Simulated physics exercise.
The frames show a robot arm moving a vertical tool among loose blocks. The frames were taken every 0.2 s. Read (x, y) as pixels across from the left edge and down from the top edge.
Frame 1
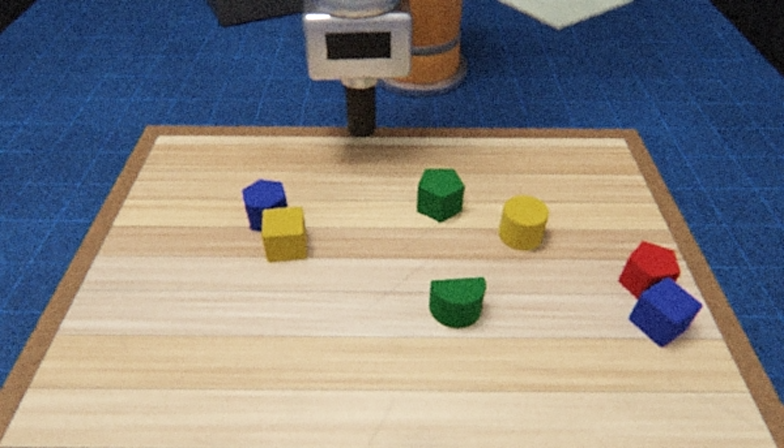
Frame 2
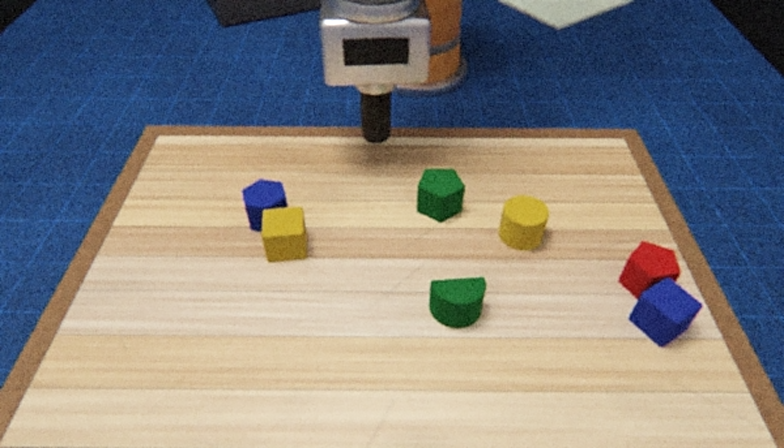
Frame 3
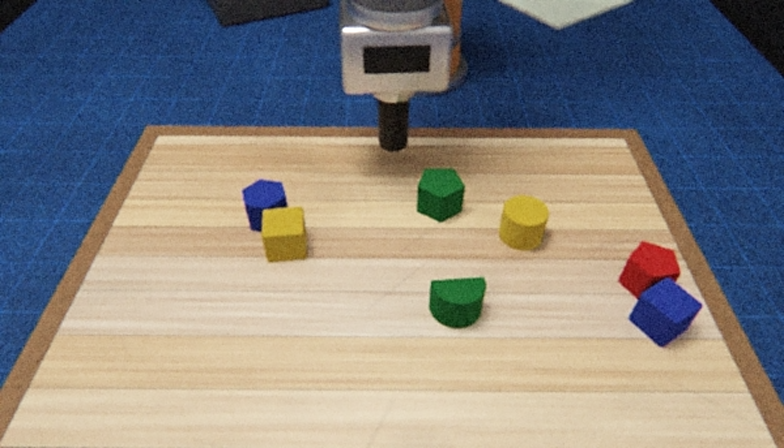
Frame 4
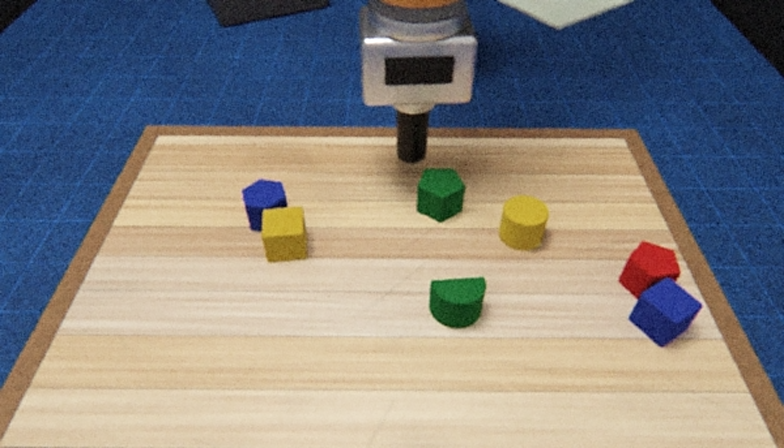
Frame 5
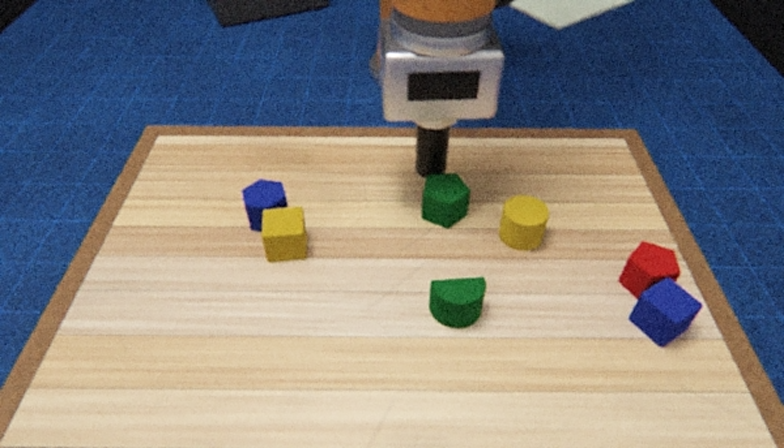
A robot arm moving its black-tipped tool right and forward over a wooden board, nudging a green pentagonal block among scattered blocks.
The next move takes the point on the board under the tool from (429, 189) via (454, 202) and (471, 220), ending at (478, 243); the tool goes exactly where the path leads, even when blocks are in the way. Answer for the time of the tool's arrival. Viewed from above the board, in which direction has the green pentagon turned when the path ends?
Looking from above, the answer is clockwise.
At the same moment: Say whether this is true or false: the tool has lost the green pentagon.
That claim is false.
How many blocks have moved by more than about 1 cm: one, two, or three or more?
Answer: 1.
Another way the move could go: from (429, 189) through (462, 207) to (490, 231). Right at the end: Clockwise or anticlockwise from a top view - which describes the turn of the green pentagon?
Looking down on the board, it turns clockwise.
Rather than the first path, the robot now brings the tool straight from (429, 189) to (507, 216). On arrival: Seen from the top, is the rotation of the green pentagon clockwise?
Short answer: Yes.
The first path, step by step. One third of the way, tool at (457, 183); green pentagon at (460, 202), turned 20° clockwise.
Two thirds of the way, tool at (474, 201); green pentagon at (467, 221), turned 40° clockwise.
At the end, tool at (481, 224); green pentagon at (466, 243), turned 50° clockwise; yellow circular block unmoved.
